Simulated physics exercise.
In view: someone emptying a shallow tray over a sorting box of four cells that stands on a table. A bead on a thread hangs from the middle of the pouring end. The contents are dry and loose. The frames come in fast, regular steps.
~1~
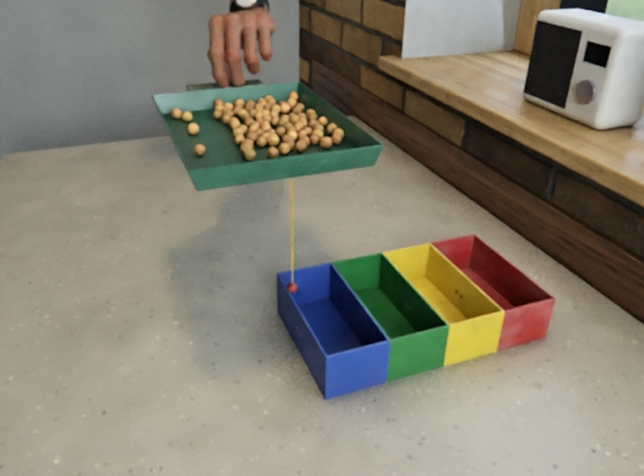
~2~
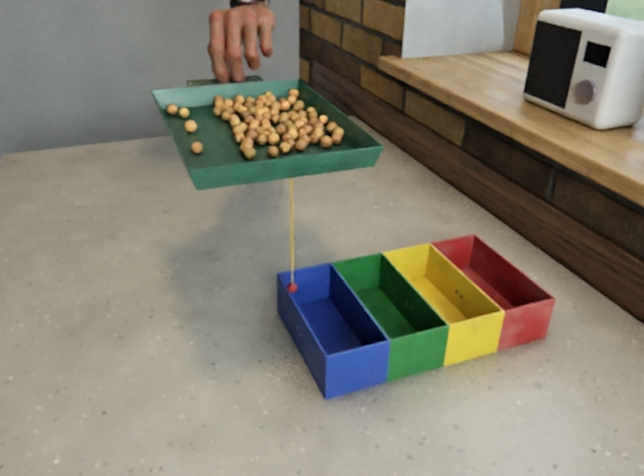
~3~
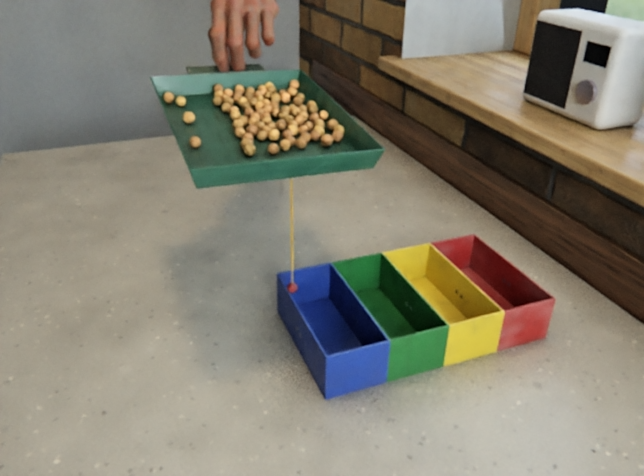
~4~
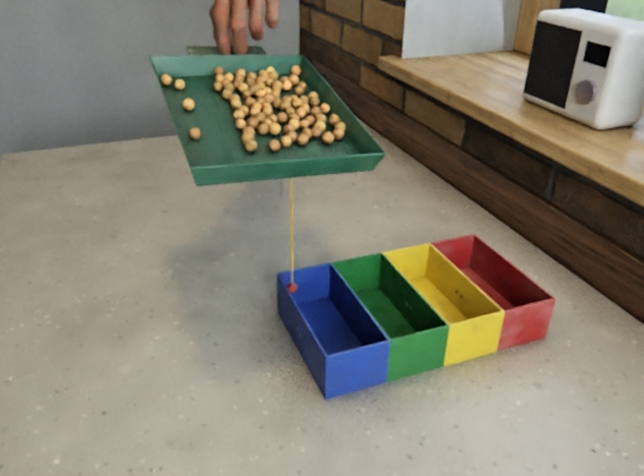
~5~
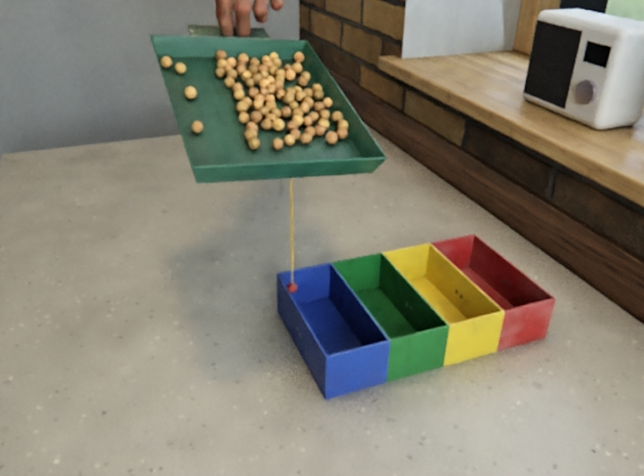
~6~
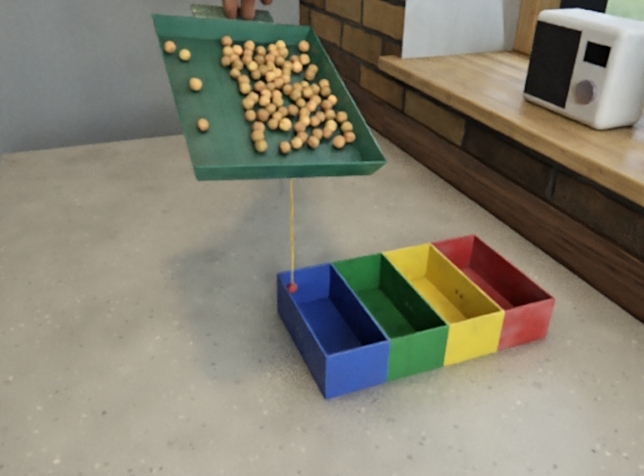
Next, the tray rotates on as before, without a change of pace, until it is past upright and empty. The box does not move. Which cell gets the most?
The green one ends fullest.
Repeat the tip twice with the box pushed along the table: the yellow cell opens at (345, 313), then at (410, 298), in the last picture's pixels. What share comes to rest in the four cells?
First some 90, then 90 per cent.
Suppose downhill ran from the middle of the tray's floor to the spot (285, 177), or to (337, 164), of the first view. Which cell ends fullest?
One: The blue one. Two: Green.
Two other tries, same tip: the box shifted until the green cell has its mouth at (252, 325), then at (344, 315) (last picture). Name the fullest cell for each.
In turn: The red cell; the cell in yellow.
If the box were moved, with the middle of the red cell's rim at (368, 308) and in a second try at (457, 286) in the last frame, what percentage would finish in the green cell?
About 0 and 40 per cent.
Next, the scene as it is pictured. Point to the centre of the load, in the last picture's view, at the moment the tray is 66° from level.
Roughly at (348, 167).
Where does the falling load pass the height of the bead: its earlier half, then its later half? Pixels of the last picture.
The first part at (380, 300); the rest at (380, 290).
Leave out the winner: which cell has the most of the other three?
Second comes that blue cell.
Shortly afterwards, tray tipped steeply; the bulk on the tray; a little in the green cell; only a few in the blue cell; a little falling or outside the box.
Next, tray tipped past a quarter turn; a little on the tray; near half in the green cell; near a quarter in the blue cell; only a few in the red cell; near a quarter falling or outside the box.
Some moments later, tray tipped past a quarter turn; near two thirds in the green cell; near a quarter in the blue cell; only a few in the red cell; a little falling or outside the box.
In the end, tray tipped past a quarter turn; near two thirds in the green cell; near a quarter in the blue cell; only a few in the red cell; none at all in the yellow cell; a little outside the box.
